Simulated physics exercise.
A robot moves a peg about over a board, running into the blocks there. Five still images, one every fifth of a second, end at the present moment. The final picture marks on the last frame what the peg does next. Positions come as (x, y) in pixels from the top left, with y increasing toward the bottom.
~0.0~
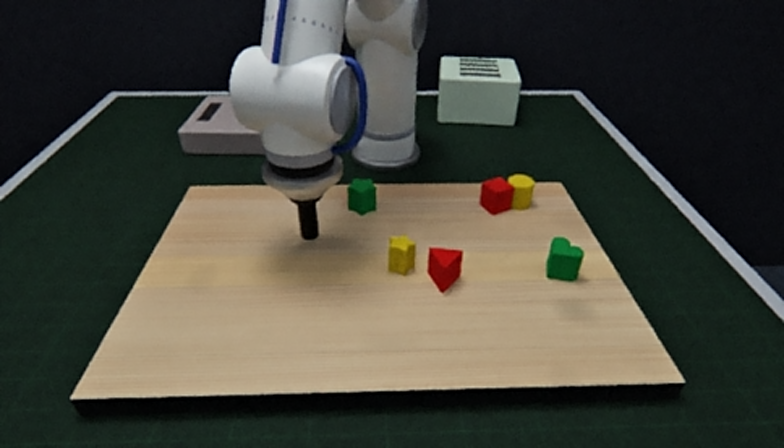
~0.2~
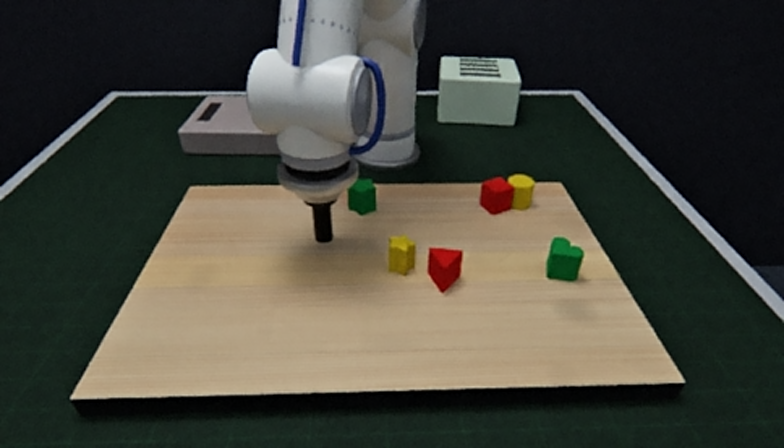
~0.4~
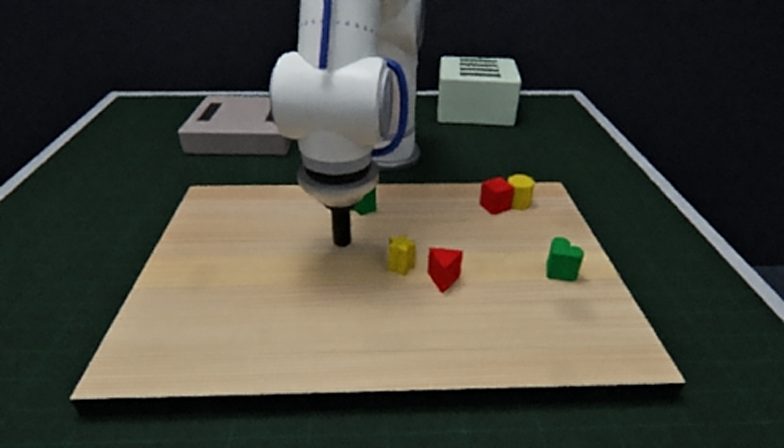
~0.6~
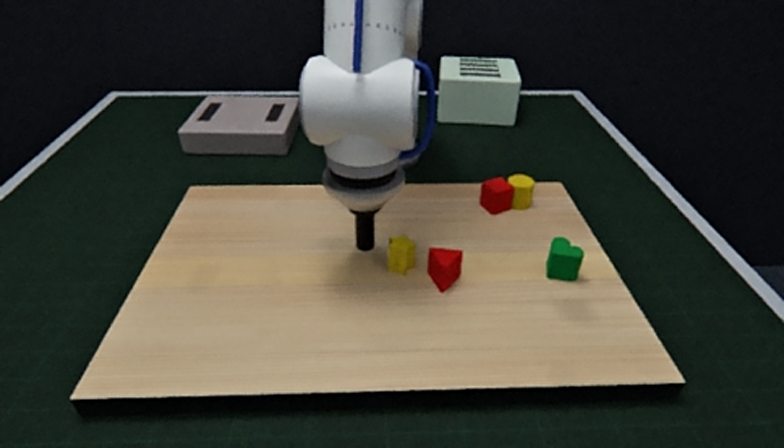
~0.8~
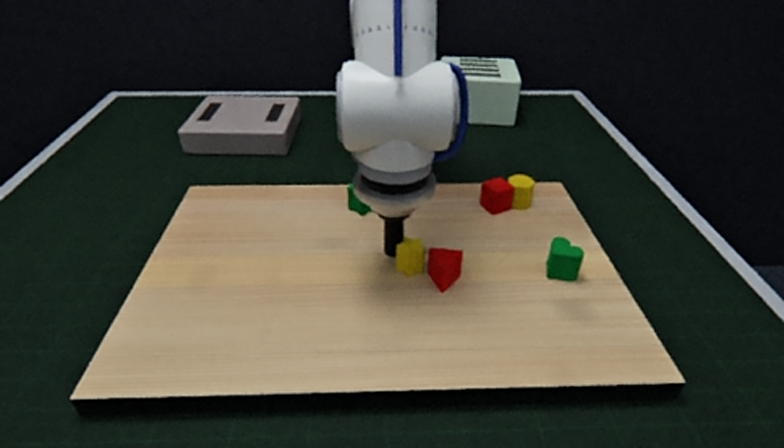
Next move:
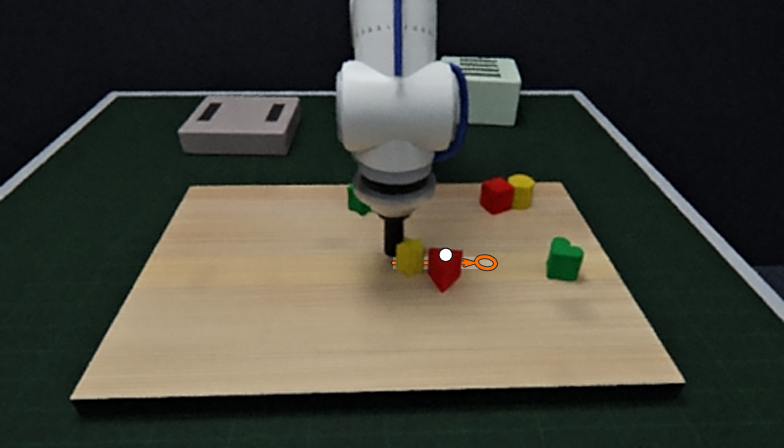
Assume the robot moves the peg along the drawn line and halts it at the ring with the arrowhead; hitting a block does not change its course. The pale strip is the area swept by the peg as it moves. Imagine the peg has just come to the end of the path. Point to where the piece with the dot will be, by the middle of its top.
I'd place it at (470, 268), taking the centre of its top.
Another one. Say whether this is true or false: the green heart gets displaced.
False.
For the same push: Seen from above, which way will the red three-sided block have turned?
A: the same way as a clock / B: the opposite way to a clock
Answer: A.
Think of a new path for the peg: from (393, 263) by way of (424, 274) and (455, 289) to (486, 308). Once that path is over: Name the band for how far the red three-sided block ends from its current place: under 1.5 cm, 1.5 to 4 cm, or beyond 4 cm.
Displacement: Past 4 cm.
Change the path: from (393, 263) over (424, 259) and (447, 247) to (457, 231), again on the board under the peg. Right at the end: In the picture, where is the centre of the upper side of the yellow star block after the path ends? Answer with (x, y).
Expect it around (429, 246).
The line goes in a line from (393, 263) to (486, 263); the dot is on the red three-sided block.
What follows on the original path. One third of the way, peg at (427, 252); yellow star block at (438, 249), turned 30° clockwise; red three-sided block at (460, 261), turned 20° clockwise.
Two thirds of the way, peg at (458, 252); yellow star block at (456, 250), turned 75° clockwise; red three-sided block at (470, 268), turned 40° clockwise.
At the end, peg at (488, 251); yellow star block at (457, 249), turned 85° clockwise; red three-sided block at (470, 268), turned 40° clockwise; green heart unmoved.
